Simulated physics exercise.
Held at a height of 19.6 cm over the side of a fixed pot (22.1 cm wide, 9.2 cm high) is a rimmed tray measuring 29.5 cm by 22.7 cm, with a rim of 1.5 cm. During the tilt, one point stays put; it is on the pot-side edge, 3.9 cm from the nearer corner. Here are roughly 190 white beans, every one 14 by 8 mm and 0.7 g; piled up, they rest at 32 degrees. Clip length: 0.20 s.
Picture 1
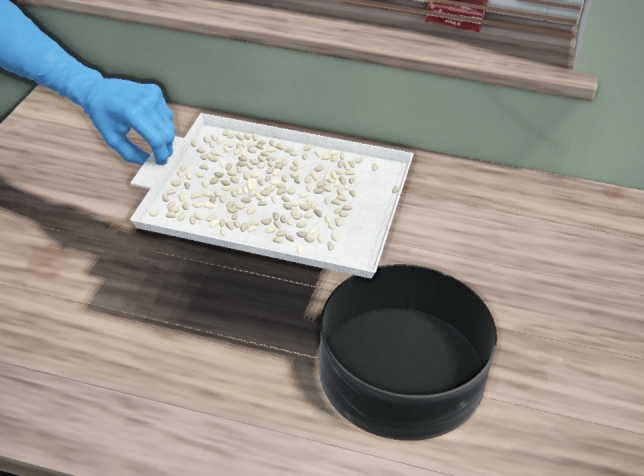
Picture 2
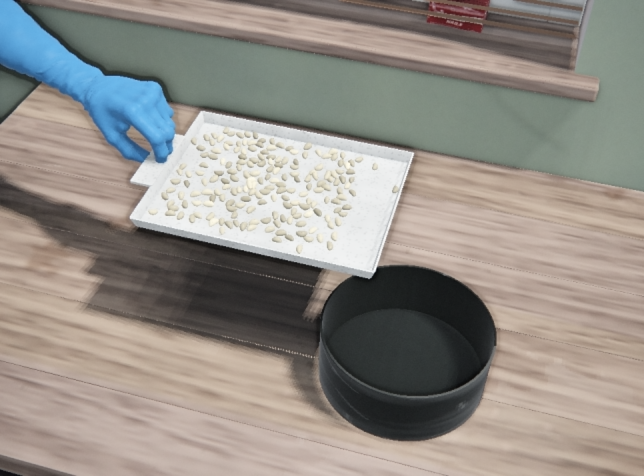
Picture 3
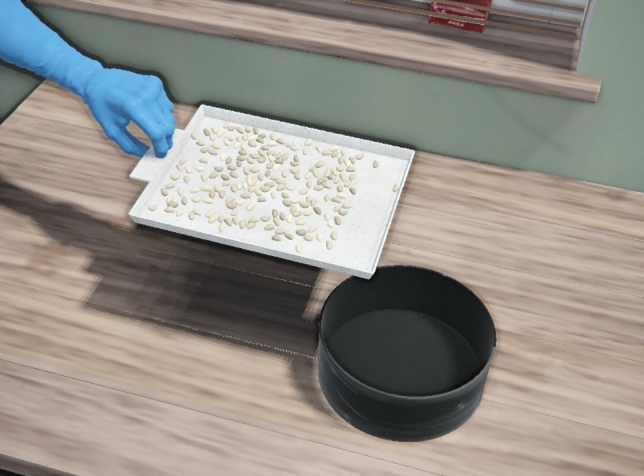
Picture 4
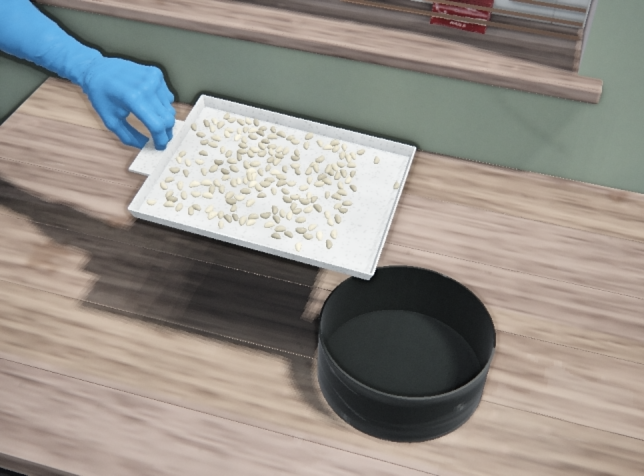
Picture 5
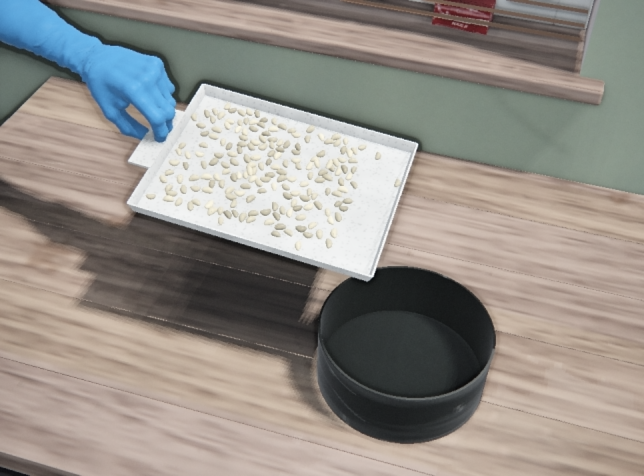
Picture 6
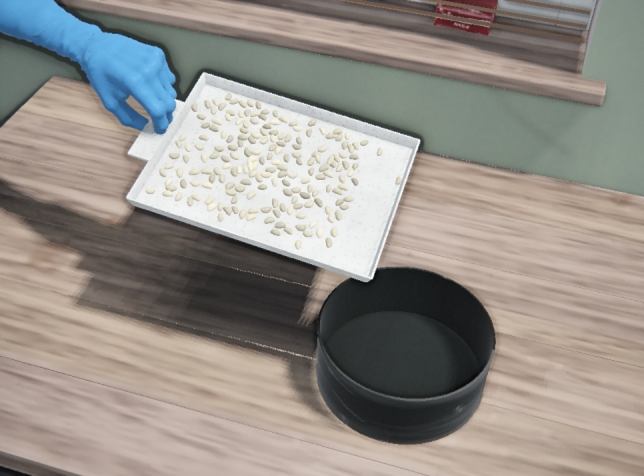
At first, a blue-gloved hand holds a white rimmed tray scattered with pale beans nearly level above a wooden counter, beside an empty black round pot. The hand then slowly raises the tray's left side, tilting it slightly toward the pot, while the beans stay spread across its surface.
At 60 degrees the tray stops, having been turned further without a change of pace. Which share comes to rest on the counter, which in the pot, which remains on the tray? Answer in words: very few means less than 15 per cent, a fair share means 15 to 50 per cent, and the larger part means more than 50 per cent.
Counter: Very few. Pot: The larger part. Tray: A fair share.
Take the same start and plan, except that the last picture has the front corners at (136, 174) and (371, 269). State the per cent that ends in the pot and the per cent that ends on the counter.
Final per cent - pot 45, counter 25.
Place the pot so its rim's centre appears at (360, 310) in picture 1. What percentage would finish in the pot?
70 %.
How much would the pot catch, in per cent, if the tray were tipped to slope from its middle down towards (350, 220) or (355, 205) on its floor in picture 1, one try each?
I'd put it at roughly 55 per cent for the first tilt and roughly 25 per cent for the second.
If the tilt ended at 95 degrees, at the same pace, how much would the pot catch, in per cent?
Estimate: Roughly 95 percent.
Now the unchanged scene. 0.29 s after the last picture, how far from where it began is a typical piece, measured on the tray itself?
By then it sits near 4 cm from where it began.
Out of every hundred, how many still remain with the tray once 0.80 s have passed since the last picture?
Around 45 percent.
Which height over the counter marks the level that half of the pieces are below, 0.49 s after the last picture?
Median height: Approx. 24 cm.
Then, 0.29 s after the last picture, tilt 35 degrees; the tray holds 100 %, the pot 0 %.
Then, 0.49 s after the last picture, tilt 52 degrees; the tray holds 100 %, the pot 0 %.
Then, 0.80 s after the last picture, tilt 60 degrees; the tray holds 45 %, the pot 40 %.
In the end, counter 5 %, pot 65 %, tray 30 %.
